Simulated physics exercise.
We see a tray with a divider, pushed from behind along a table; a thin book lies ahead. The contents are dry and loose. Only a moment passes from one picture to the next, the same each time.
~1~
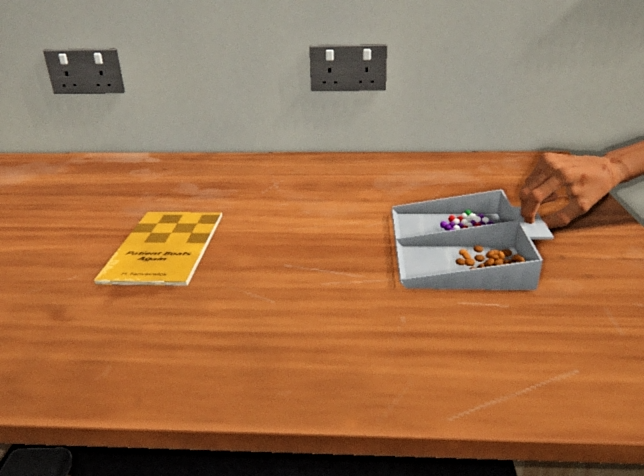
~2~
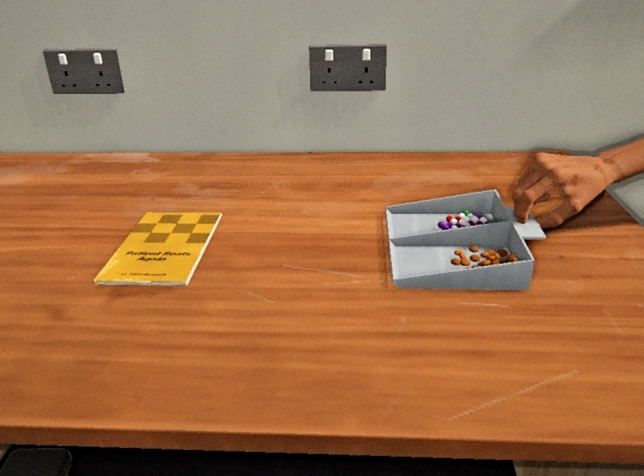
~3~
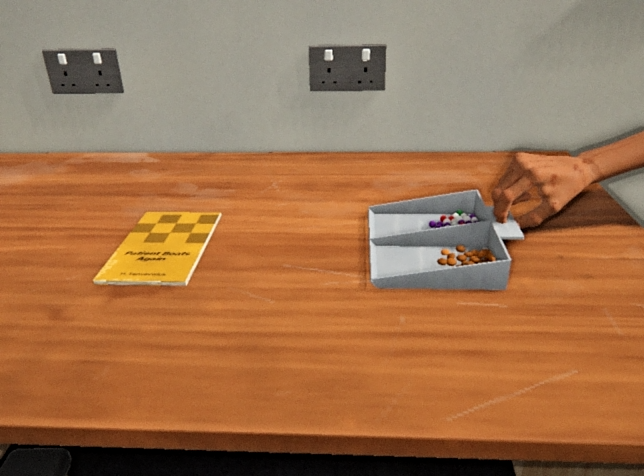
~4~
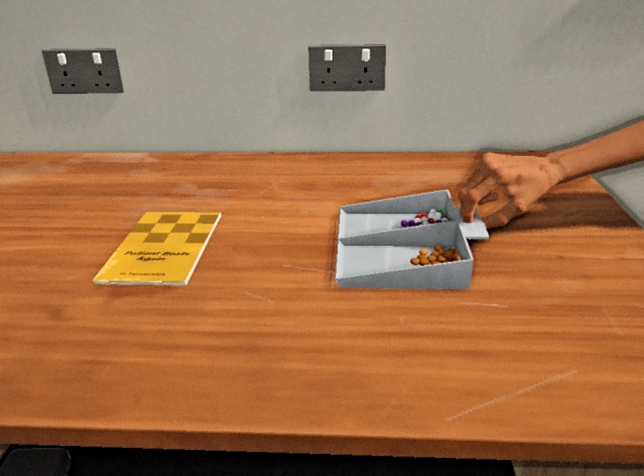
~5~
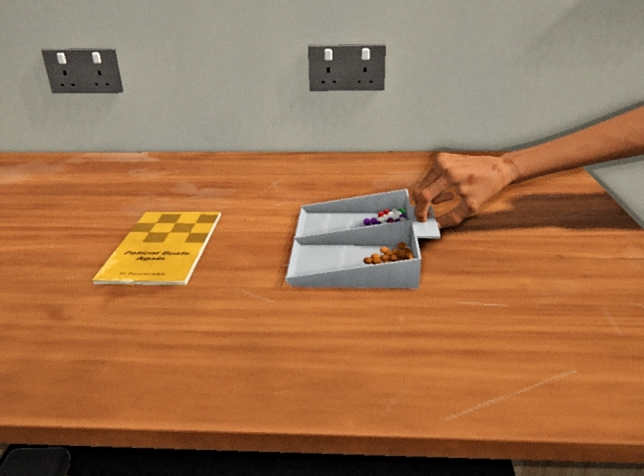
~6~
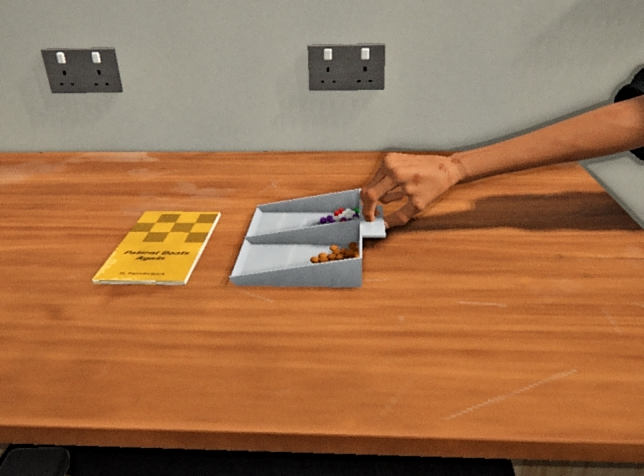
On a wooden table, a hand slides a divided grey tray of colourful beads and brown bits left toward a yellow book.
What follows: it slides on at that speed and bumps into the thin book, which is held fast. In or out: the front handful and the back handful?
Here the front handful throws some past the low edge, and the back handful throws some past the low edge.
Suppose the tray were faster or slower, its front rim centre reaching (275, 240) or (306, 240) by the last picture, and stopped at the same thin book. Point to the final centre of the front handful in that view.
One: (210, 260). Two: (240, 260).
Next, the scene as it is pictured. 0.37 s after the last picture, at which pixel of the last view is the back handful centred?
Close to (194, 223).
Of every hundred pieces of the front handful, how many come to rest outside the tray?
About 30 per cent.
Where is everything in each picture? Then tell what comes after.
In the first frame, front rim at (396, 241), at rest; thin book at (153, 261); front handful at (494, 260), some bits of cat kibble; back handful at (469, 226), some round plastic beads.
In the second frame, front rim at (389, 241), hardly any of the way covered; back handful at (467, 226).
In the third frame, front rim at (370, 241), a small part of the way covered; front handful at (472, 260).
In the fourth frame, front rim at (338, 241), about a quarter of the way covered; back handful at (433, 224).
In the fifth frame, front rim at (294, 240), about half of the way covered; front handful at (397, 264).
In the sixth frame, front rim at (245, 240), most of the way covered; thin book at (151, 260); front handful at (343, 263); back handful at (343, 223).
Then, 0.03 s after the last picture, tray still sliding, front rim near (221, 239); front handful all inside; back handful all inside.
Then, 0.16 s after the last picture, tray stopped at the thin book; front handful a small part out of the tray; back handful about a quarter out of the tray.
Then, 0.37 s after the last picture, tray stopped at the thin book; front handful about a quarter out of the tray; back handful about two thirds out of the tray.
By the end, tray stopped at the thin book; front handful about a quarter out of the tray; back handful about two thirds out of the tray.
